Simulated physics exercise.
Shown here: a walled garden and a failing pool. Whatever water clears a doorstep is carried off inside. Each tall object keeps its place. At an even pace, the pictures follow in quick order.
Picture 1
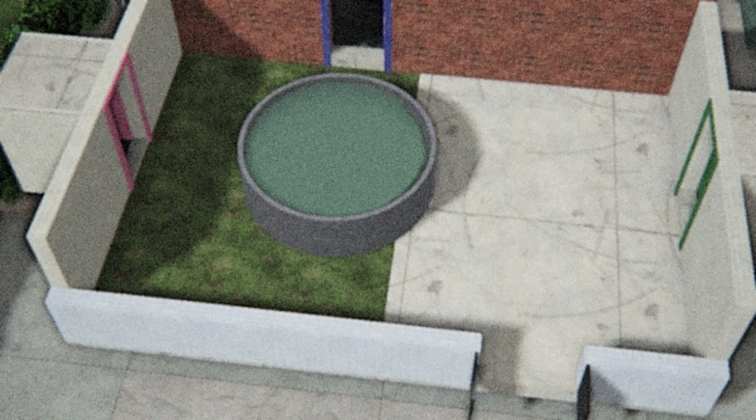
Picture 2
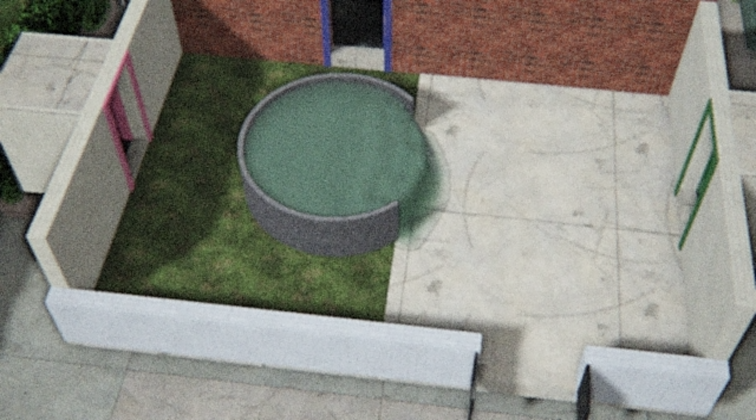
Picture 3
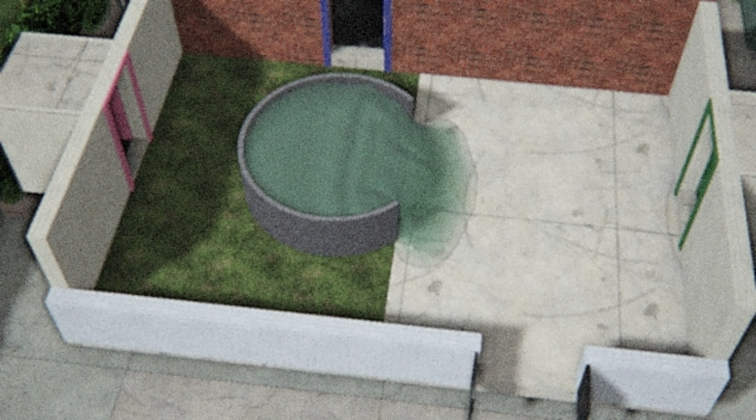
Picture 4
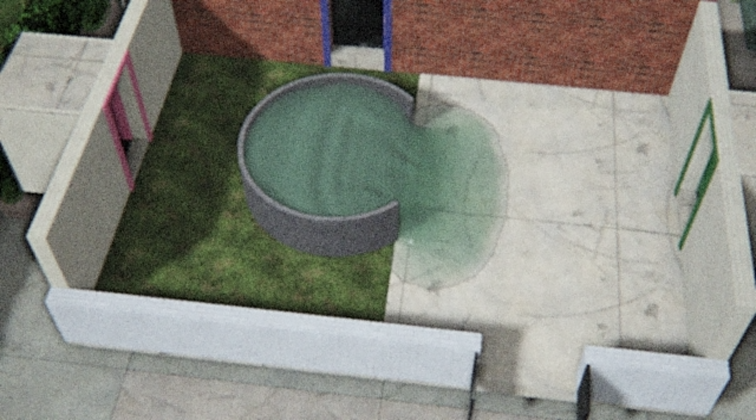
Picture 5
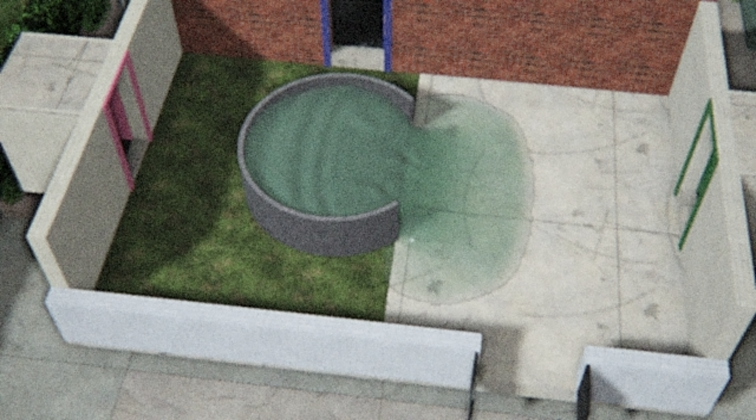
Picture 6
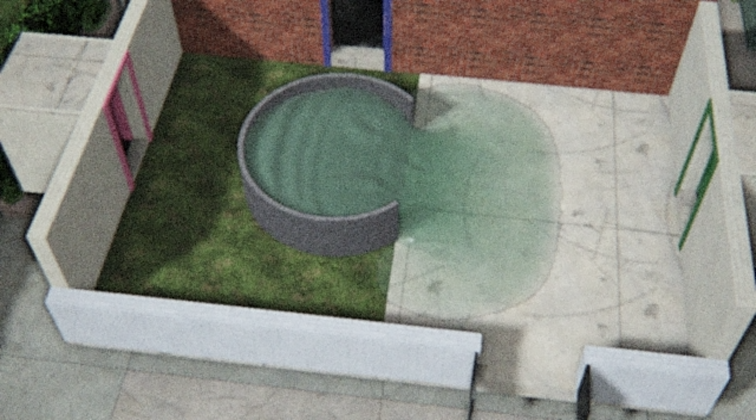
A large round grey-walled pool of green water stands in a walled garden, half on grass and half beside pale paving, seen from above by a still camera. Behind it is a brick wall with a blue-framed doorway, with a pink frame on the left wall and a green one on the right. The pool's right side opens, and water pours out, spreading rightward over the paving in a widening, rounded sheet.
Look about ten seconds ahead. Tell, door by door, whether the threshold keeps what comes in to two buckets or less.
Pink door: Two buckets or less. Blue door: Two buckets or less. Green door: More than two buckets.
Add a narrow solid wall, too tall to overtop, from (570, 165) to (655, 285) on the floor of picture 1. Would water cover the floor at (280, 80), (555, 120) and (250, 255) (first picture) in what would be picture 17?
Taking them in order, I'd say parched, soaked and parched.
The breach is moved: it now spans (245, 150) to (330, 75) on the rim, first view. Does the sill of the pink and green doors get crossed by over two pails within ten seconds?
Well, the pink one crosses the threshold, and the green one comes up short too.
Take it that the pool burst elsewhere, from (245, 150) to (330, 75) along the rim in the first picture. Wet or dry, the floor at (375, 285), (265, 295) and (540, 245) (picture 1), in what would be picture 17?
First kept bare, second kept bare, third kept bare.
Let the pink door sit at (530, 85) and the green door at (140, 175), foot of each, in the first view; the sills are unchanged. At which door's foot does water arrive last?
I'd go with the green-painted one.
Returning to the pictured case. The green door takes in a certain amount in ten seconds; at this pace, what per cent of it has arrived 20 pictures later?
It comes to around 80 percent of the ten-second total.
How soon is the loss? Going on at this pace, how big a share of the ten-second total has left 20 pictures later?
Close to 30 %.
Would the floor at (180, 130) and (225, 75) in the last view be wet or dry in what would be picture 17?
Lab note, in the order given: Unwetted; unwetted.
A moment on, water covers 50 % of the floor; the pink door not reached, the blue door not reached, the green door wet at the sill, nothing in.
Next, water covers 55 % of the floor; the pink door not reached, the blue door not reached, the green door over two buckets in.
Then, water covers 55 % of the floor; the pink door not reached, the blue door not reached, the green door far over two buckets in.
Later, water covers 70 % of the floor; the pink door not reached, the blue door wet at the sill, nothing in, the green door far over two buckets in.
In the end, water covers 100 % of the floor; the pink door not reached, the blue door wet at the sill, nothing in, the green door far over two buckets in.
